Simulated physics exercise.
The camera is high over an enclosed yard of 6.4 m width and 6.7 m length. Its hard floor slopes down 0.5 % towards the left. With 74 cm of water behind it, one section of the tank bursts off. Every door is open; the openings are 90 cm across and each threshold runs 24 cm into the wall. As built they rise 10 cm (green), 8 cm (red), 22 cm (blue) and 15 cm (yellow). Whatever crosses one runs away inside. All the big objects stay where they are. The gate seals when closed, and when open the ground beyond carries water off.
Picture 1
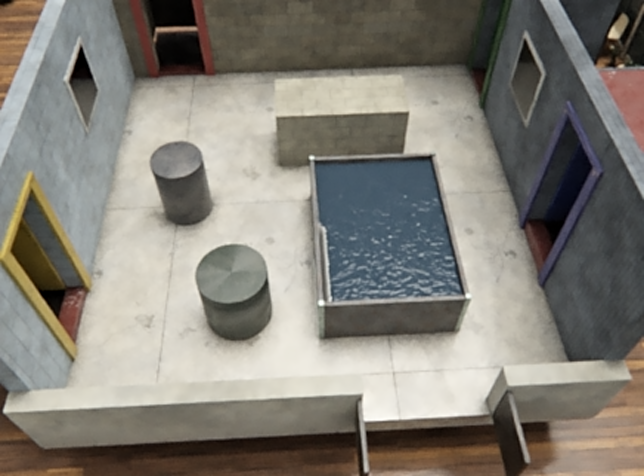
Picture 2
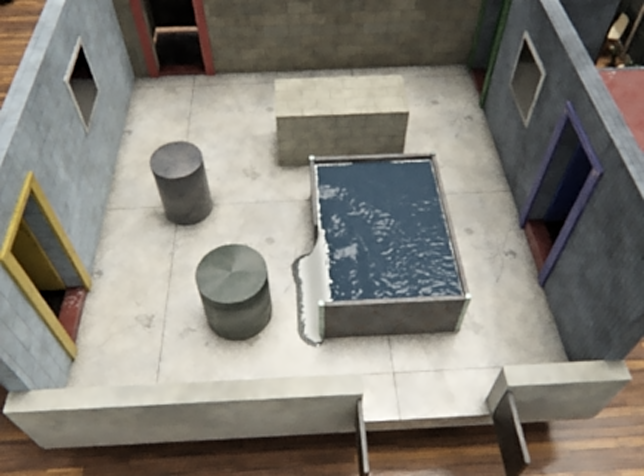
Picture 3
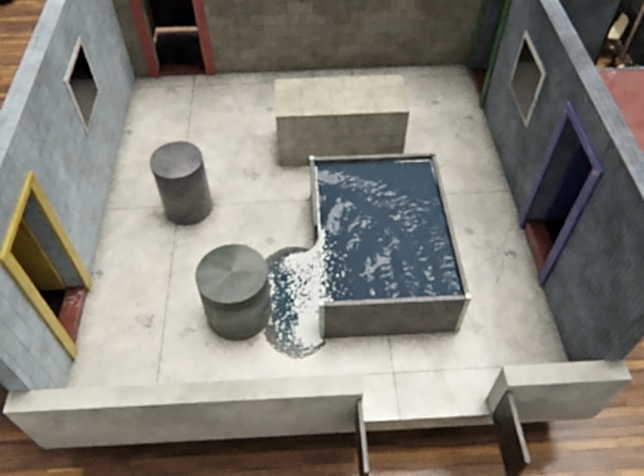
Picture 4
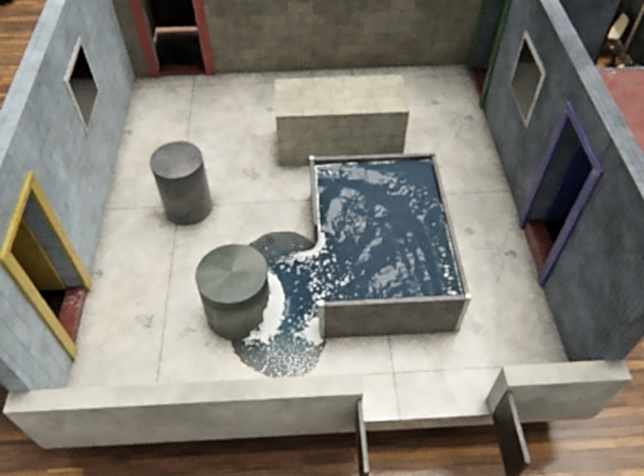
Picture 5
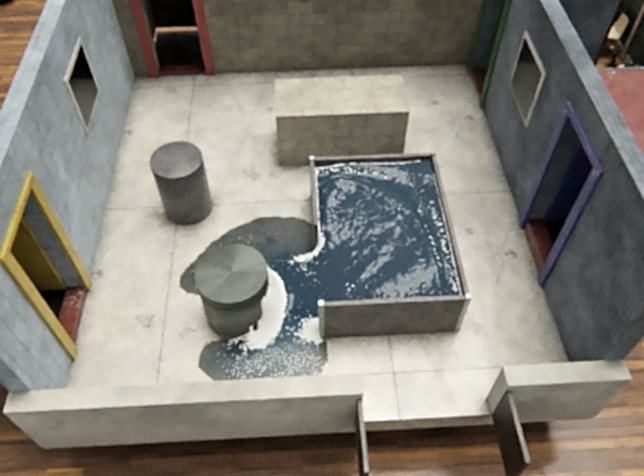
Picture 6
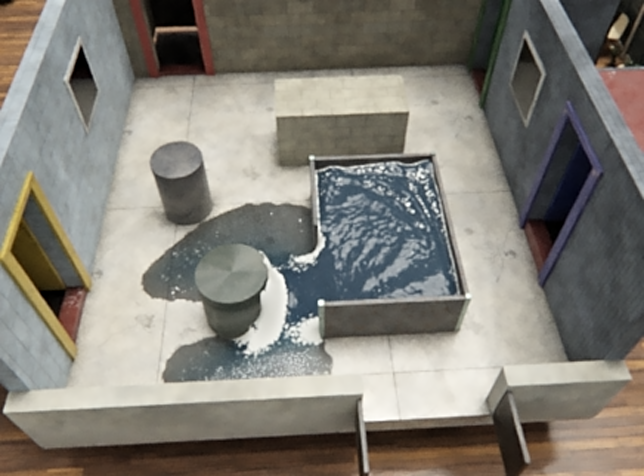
The video shows a walled yard with a rectangular tank of water; its left side opens near the front, and water pours out, strikes the nearer grey cylinder, splits around it and spreads leftward across the pale floor.
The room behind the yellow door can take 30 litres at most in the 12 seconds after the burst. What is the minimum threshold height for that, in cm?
About 15.5 cm.
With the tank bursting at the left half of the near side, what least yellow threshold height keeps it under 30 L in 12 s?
About 16 cm.
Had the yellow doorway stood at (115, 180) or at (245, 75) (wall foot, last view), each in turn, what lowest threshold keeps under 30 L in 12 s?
About 7.5 and 12.0 cm.
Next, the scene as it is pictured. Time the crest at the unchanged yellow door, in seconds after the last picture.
At about 1.8 s.
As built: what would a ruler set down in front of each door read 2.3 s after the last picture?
Depths in cm: Green 0, red 12, blue 0, yellow 20.
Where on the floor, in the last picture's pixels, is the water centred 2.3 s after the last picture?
Around (272, 263).
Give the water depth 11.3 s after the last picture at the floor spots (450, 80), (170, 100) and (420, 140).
Roughly 10, 10 and 8 cm, in turn.
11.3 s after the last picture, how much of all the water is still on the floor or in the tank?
Roughly 88 in a hundred.
Then, 0.7 s after the last picture water covers 25 % of the floor, deepest (57 cm) near (281, 306); 4 cm at the yellow door, 0 litres in over its 15 cm threshold.
Then, 2.3 s after the last picture water covers 65 % of the floor, deepest (32 cm) near (281, 306); 20 cm at the yellow door, 17 litres in over its 15 cm threshold.
Then, 11.3 s after the last picture water covers 100 % of the floor, deepest (12 cm) near (109, 198); 8 cm at the yellow door, 32 litres in over its 15 cm threshold.
At the yellow door as built, the water peaked near 26 cm, 1.7 s after the last picture.
With a threshold of 13.5 cm, 44 litres would have come in within the 12 s; with 18 cm, 17 litres. So under 30 litres takes about 15.5 cm.
